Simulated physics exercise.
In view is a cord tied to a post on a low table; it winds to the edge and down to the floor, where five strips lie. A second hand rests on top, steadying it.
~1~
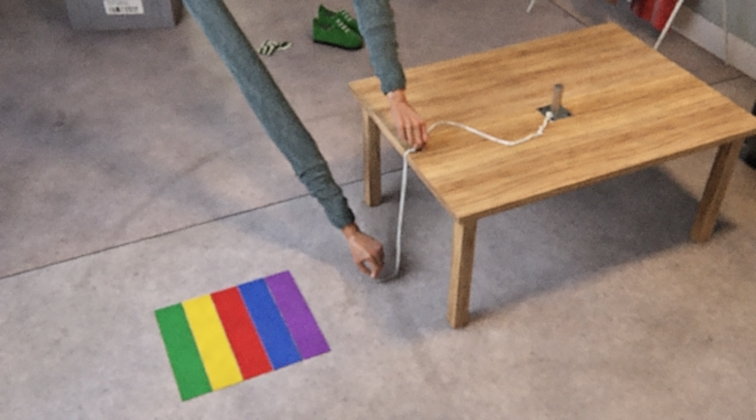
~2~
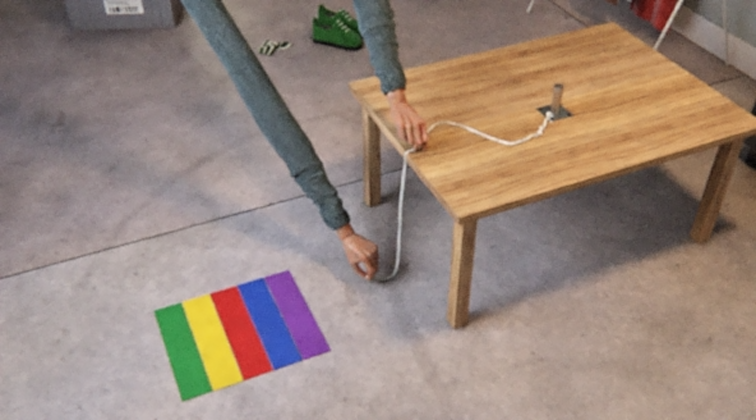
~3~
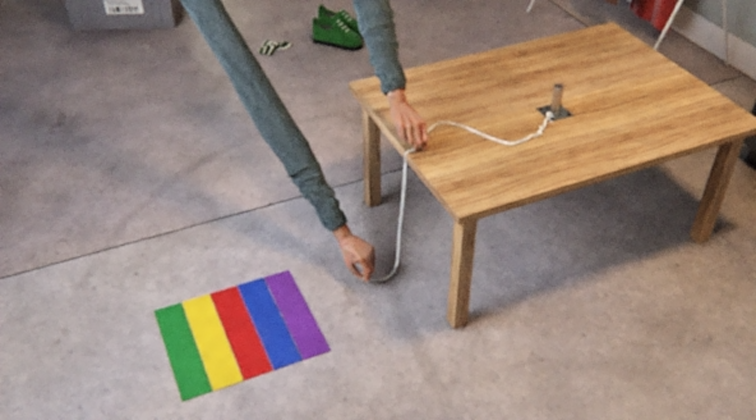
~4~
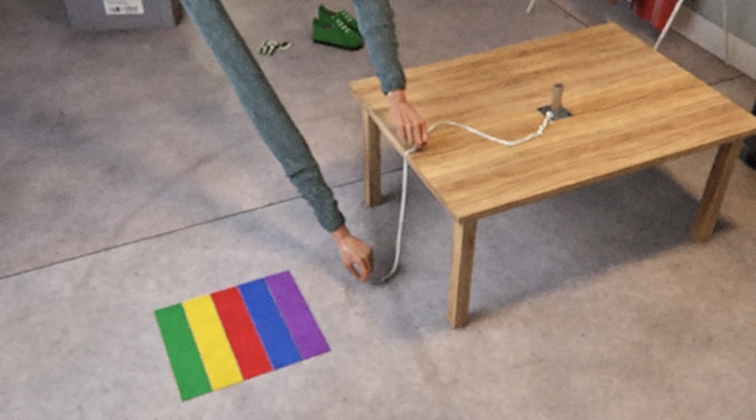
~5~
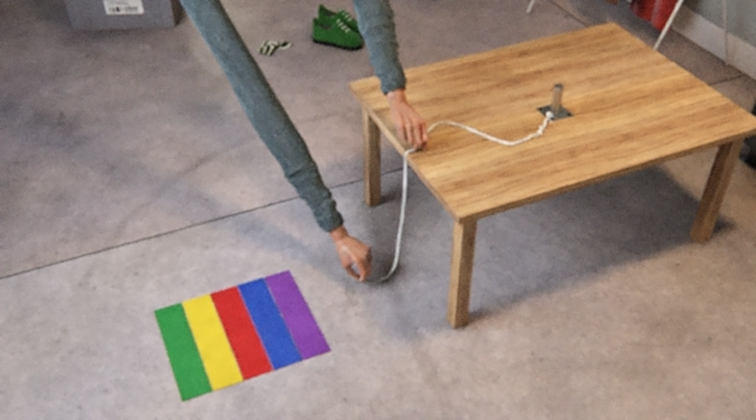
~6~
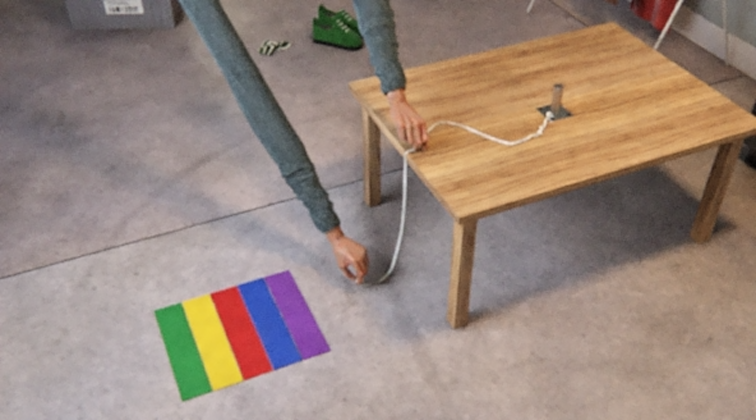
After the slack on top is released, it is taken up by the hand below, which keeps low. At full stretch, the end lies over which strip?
Over the yellow strip.
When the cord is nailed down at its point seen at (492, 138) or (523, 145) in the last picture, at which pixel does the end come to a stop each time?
In order of the tries, it's near (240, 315) and near (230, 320).
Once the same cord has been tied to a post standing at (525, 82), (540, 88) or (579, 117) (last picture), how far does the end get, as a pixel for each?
Roughly (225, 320), (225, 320) and (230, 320), try by try.
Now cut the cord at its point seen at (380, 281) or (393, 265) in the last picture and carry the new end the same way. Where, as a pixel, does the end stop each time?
It would be at (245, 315) in the first case and at (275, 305) in the second.
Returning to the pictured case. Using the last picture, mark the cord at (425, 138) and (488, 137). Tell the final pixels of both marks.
Roughly at (383, 175), and the other roughly at (459, 139).
Soon after, end near (262, 310); over blue.
After that, end near (226, 321); over red.
At the stop, end near (205, 328); over yellow. It halts on the yellow strip.
